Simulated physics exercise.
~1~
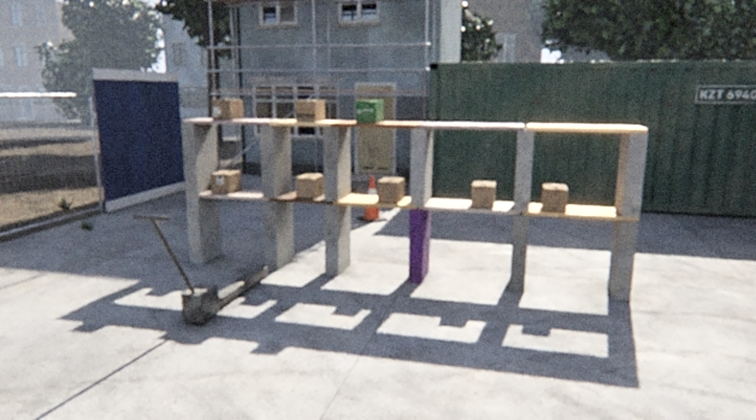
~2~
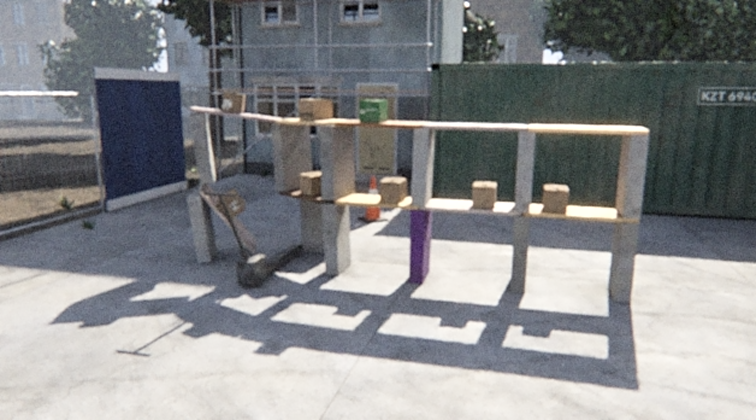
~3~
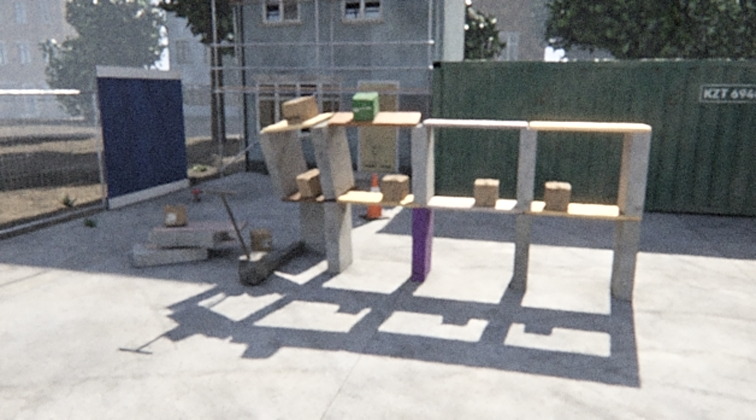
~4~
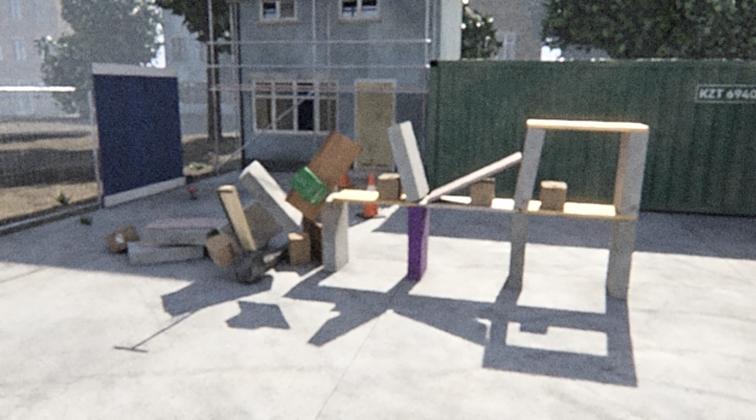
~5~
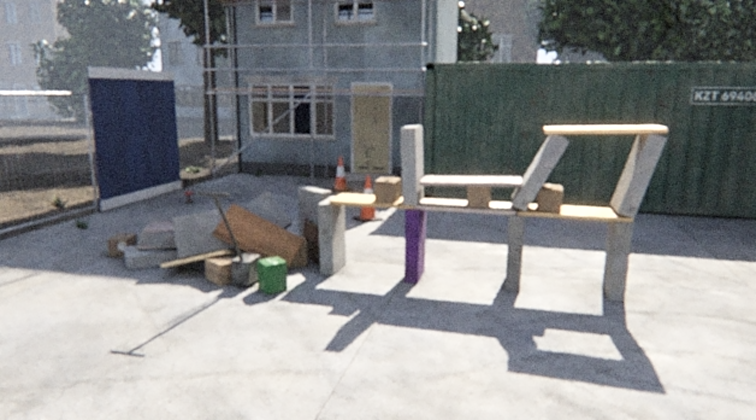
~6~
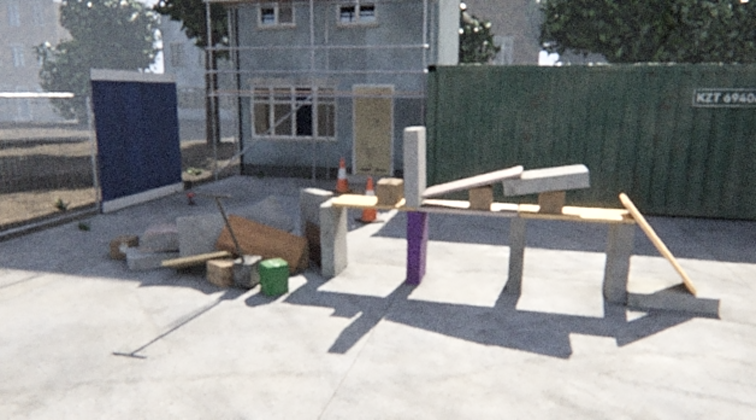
A long two-tier shelf of boards and grey blocks collapsed from the left after a floor jack pushed into its base, spilling boxes and a green carton, and by the end the upper tier had fallen while the purple upright still stood.
